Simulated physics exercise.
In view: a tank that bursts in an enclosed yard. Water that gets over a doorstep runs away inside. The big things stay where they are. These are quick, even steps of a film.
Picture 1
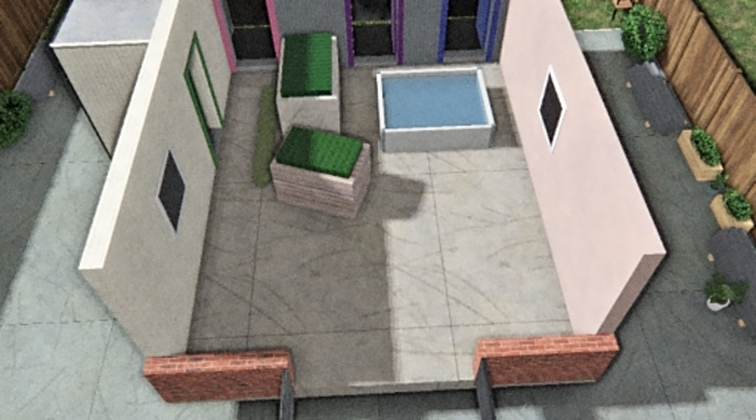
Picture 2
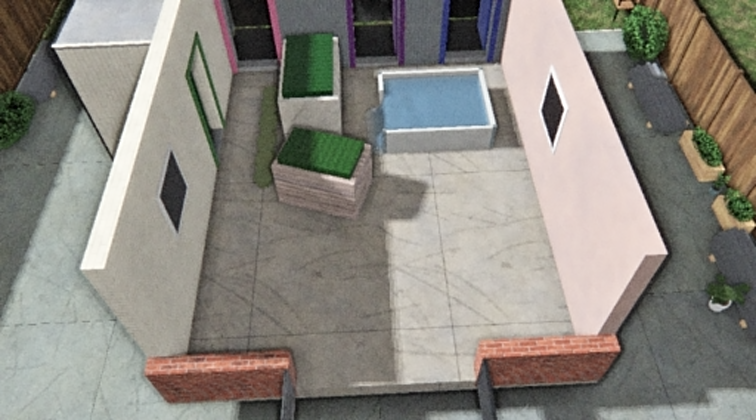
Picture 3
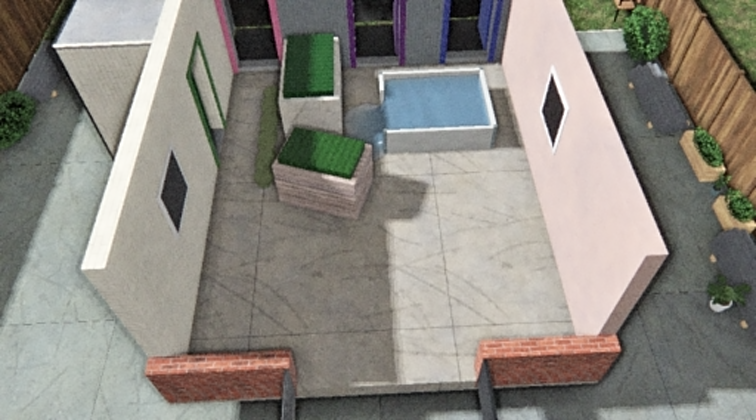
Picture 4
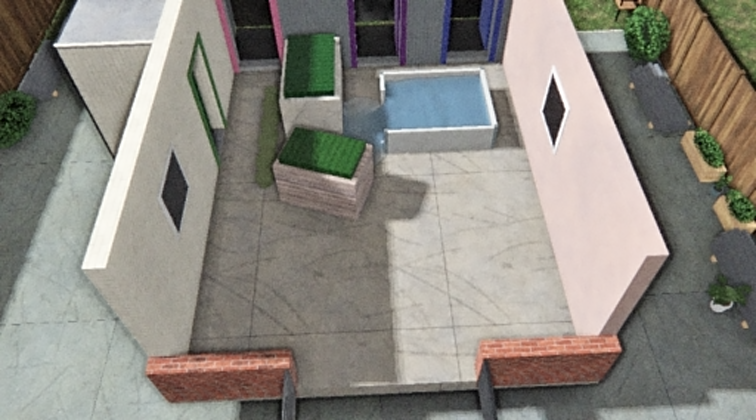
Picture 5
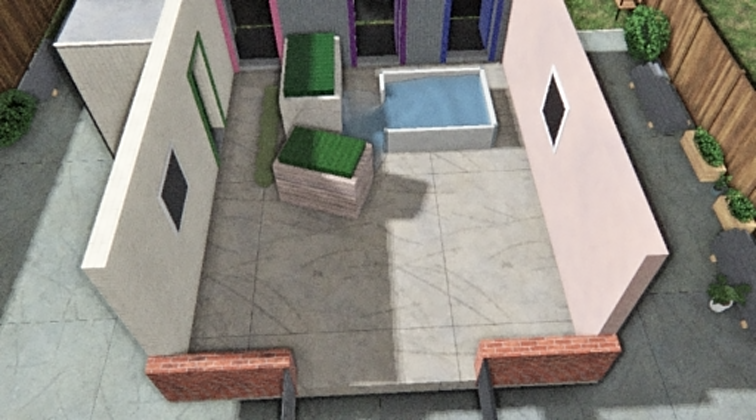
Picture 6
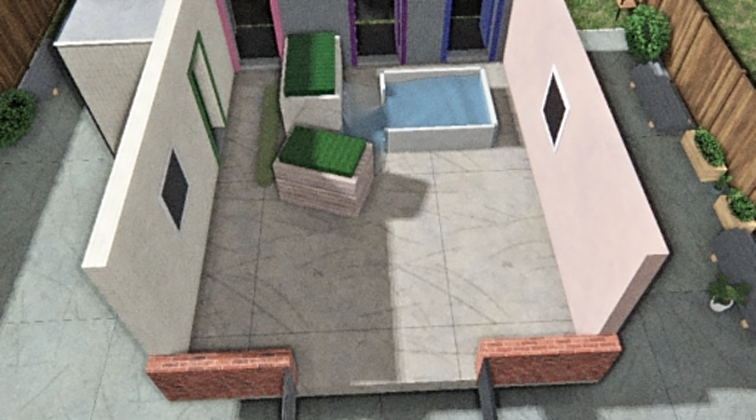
Blue water spilling from the left side of a white tank and spreading toward grass-topped blocks in a walled yard.
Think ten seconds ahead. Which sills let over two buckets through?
In the end: The pink door holds within the limit; the purple door floods; the blue door holds within the limit; the green door holds within the limit.
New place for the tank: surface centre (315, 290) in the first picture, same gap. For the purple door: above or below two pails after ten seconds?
In short: Purple keeps below it.
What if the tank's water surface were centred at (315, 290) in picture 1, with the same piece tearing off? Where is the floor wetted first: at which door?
That is the green one.
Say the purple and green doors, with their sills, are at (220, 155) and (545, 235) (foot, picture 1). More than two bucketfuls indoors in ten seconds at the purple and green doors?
Then: Purple stays under; green is under.
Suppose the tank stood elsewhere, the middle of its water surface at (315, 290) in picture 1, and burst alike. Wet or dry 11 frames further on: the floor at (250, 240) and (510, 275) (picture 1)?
In that order: Covered, not flooded.
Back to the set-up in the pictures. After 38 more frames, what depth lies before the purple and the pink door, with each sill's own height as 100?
Roughly 150 per cent, then 70 per cent.
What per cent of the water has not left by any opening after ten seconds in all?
Roughly 90 per cent.
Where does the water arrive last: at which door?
I say the green door.
A moment on, water covers 10 % of the floor; the pink door not reached, the purple door wet at the sill, nothing in, the blue door not reached, the green door not reached.
Next, water covers 20 % of the floor; the pink door not reached, the purple door over two buckets in, the blue door not reached, the green door not reached.
Then, water covers 40 % of the floor; the pink door under two buckets in, the purple door over two buckets in, the blue door wet at the sill, nothing in, the green door not reached.
Later, water covers 60 % of the floor; the pink door under two buckets in, the purple door far over two buckets in, the blue door wet at the sill, nothing in, the green door wet at the sill, nothing in.
In the end, water covers 85 % of the floor; the pink door under two buckets in, the purple door far over two buckets in, the blue door wet at the sill, nothing in, the green door wet at the sill, nothing in.
